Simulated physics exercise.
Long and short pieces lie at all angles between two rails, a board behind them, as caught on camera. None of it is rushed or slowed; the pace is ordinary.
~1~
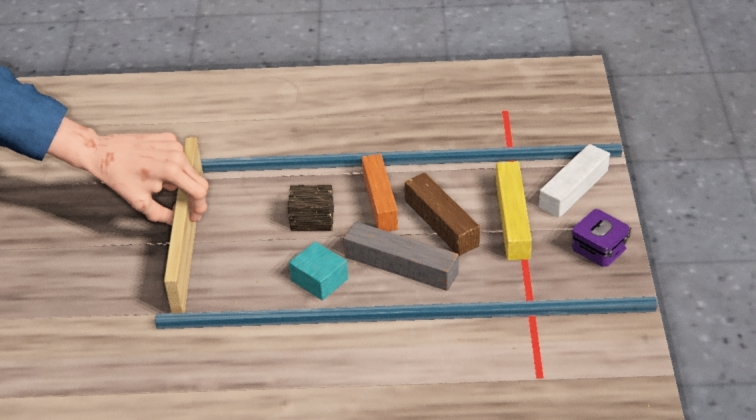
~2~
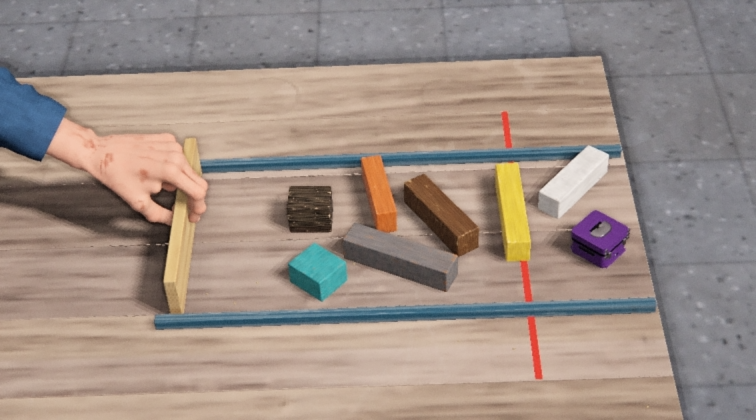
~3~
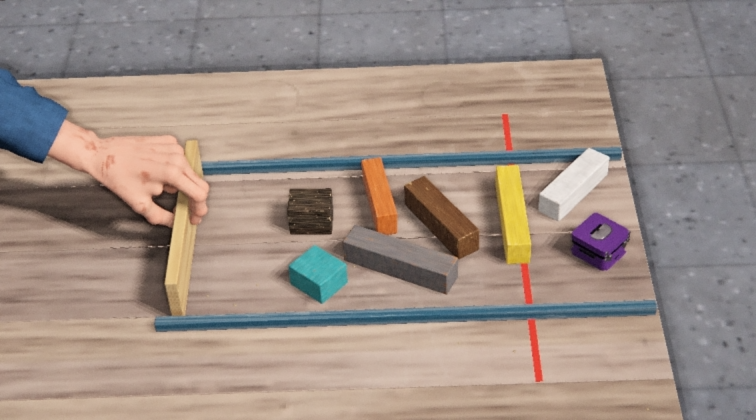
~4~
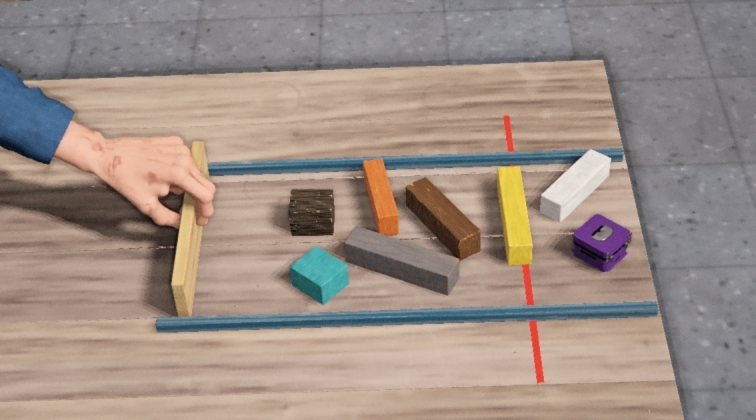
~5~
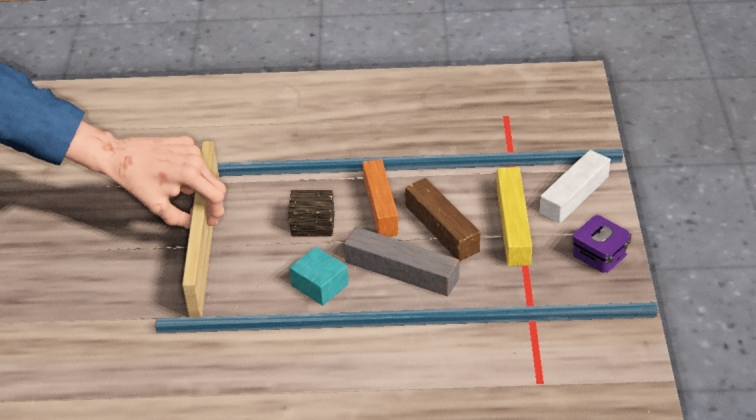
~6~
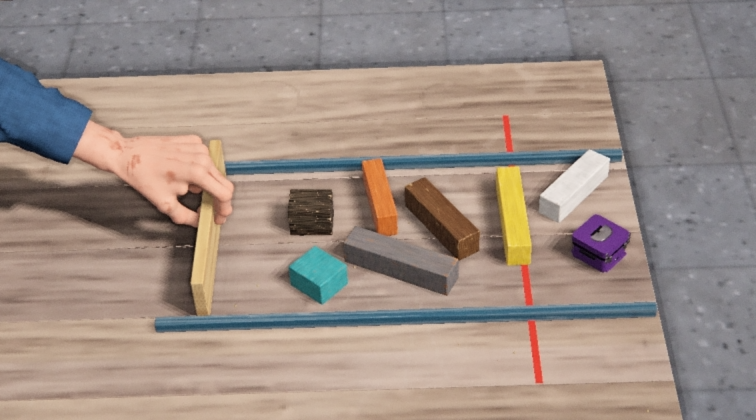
A hand in a blue sleeve grips an upright wooden board at the left of a pale wood tabletop, seen from above at an angle, with grey tiles beyond. Between two blue rails lie dark, teal, orange, grey, brown, yellow, white and purple pieces, with a red line crossing near the yellow bar. The board, at first still, slides slightly right, touching none of the pieces, which stay put.
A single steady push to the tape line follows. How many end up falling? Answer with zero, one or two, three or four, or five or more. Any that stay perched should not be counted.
I would say one or two fall.
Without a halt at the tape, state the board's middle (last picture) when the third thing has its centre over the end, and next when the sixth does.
At (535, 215) for the third, at (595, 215) for the sixth.
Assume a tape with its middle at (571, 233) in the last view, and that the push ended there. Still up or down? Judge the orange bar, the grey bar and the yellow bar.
Taking each: The orange bar holds its spot, the grey bar holds its spot, the yellow bar topples.
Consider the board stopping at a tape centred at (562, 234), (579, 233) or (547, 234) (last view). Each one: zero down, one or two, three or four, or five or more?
The counts for the three tapes are three or four, either three or four and either three or four.
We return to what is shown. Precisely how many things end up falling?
Altogether the count is 2.
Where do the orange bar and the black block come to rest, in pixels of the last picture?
Orange bar: About (568, 188); black block: About (539, 204).
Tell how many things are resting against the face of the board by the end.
The count in contact is 3.
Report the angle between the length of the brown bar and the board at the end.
I'd put it at about 0°.
A little later, none off yet; purple case at rest near (600, 245); white bar at rest near (575, 185); yellow bar at rest near (513, 215).
Next, none off yet; purple case shifted a little near (616, 246); white bar shifted a little near (603, 184); yellow bar shifted a little near (574, 218).
When it is over, the number that fall off is one or two; down, white bar and purple case.
